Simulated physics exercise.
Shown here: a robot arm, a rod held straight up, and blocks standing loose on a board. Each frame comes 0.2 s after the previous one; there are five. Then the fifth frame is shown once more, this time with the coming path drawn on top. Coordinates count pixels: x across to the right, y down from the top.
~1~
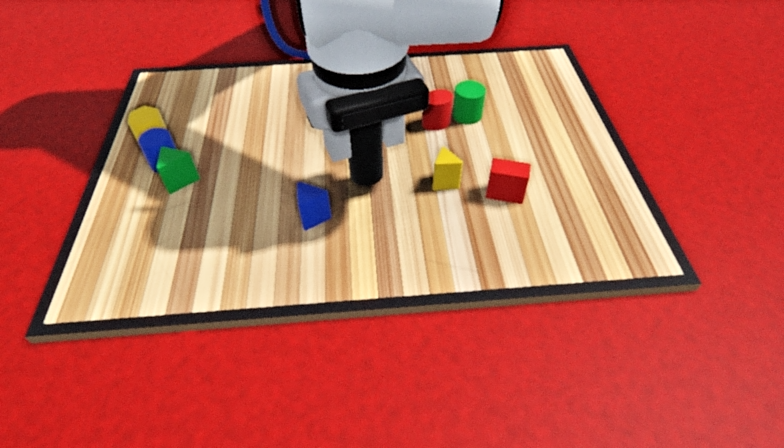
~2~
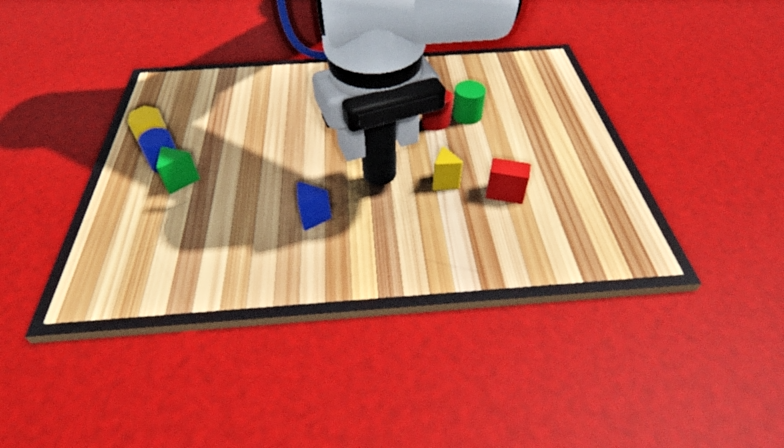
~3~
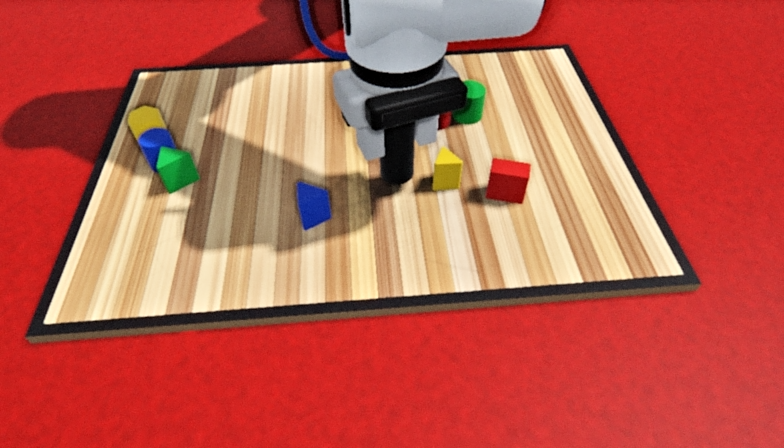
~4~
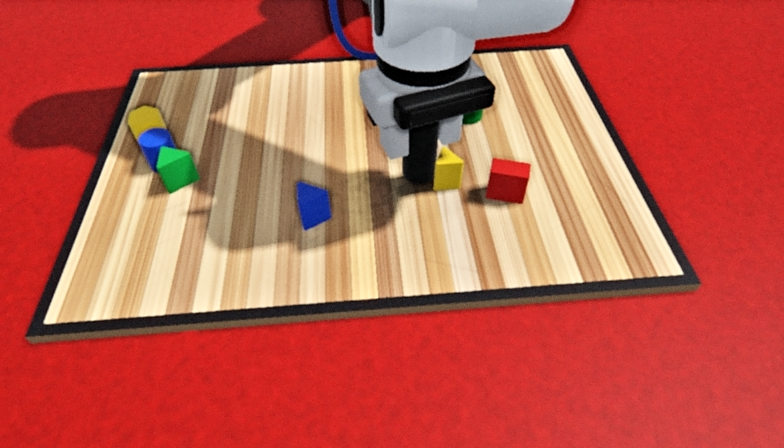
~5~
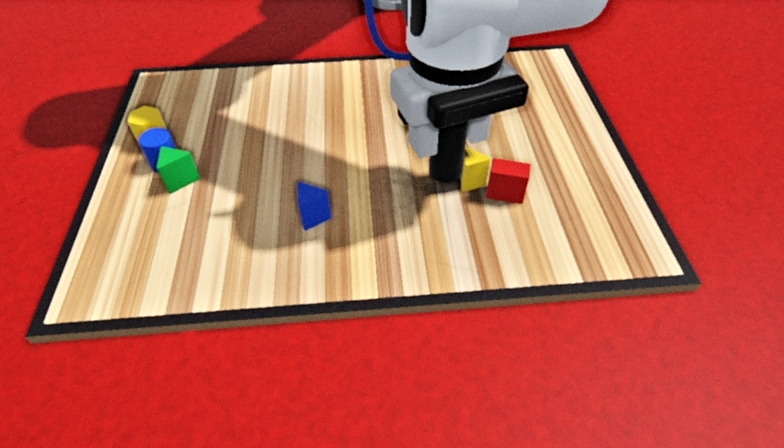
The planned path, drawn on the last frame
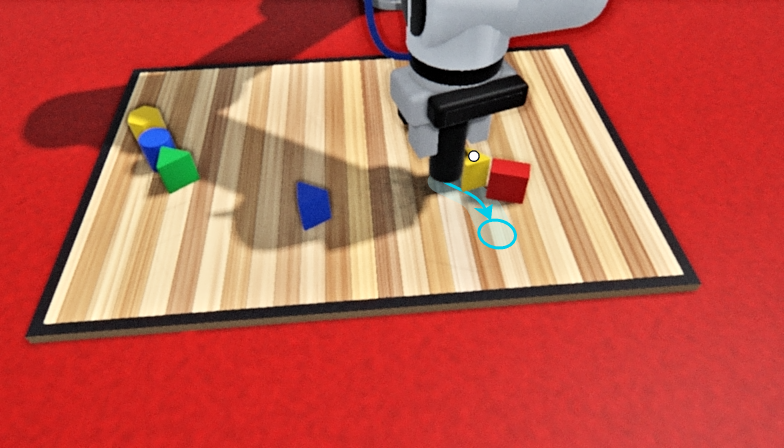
Robot arm sliding its upright black rod rightward across a striped wooden board, pushing a yellow triangular block toward a red block.
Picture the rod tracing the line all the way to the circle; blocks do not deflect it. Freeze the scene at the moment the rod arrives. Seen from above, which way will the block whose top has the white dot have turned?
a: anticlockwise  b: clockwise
My pick is a.
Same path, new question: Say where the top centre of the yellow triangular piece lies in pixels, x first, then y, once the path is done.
The answer is (495, 156).
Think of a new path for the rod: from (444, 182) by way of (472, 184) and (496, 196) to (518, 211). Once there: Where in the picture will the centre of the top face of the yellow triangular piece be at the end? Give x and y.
The spot you're after is about (515, 152) in the image.
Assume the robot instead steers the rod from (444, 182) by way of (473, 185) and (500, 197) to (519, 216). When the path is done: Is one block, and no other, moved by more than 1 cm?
The answer is no.
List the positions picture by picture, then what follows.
The first picture shows rod's lower end (367, 175); yellow triangular piece (447, 157); red oblong (511, 167).
The second picture shows rod (380, 174); blocks still.
The third picture shows rod (397, 173); blocks still.
The fourth picture shows rod (419, 172); blocks still.
The fifth picture shows rod (445, 171); yellow triangular piece (474, 156); red oblong (511, 167).
Drawn move, from (444, 182) via (469, 194) and (486, 211), ending at (497, 234); the dot is on the yellow triangular piece.
On the path given first. Halfway along, rod (481, 191); yellow triangular piece (495, 156), turned 40° anticlockwise; red oblong (523, 168), turned 30° clockwise.
At the end, rod (499, 224); yellow triangular piece (495, 156), turned 40° anticlockwise; red oblong (523, 168), turned 30° clockwise.
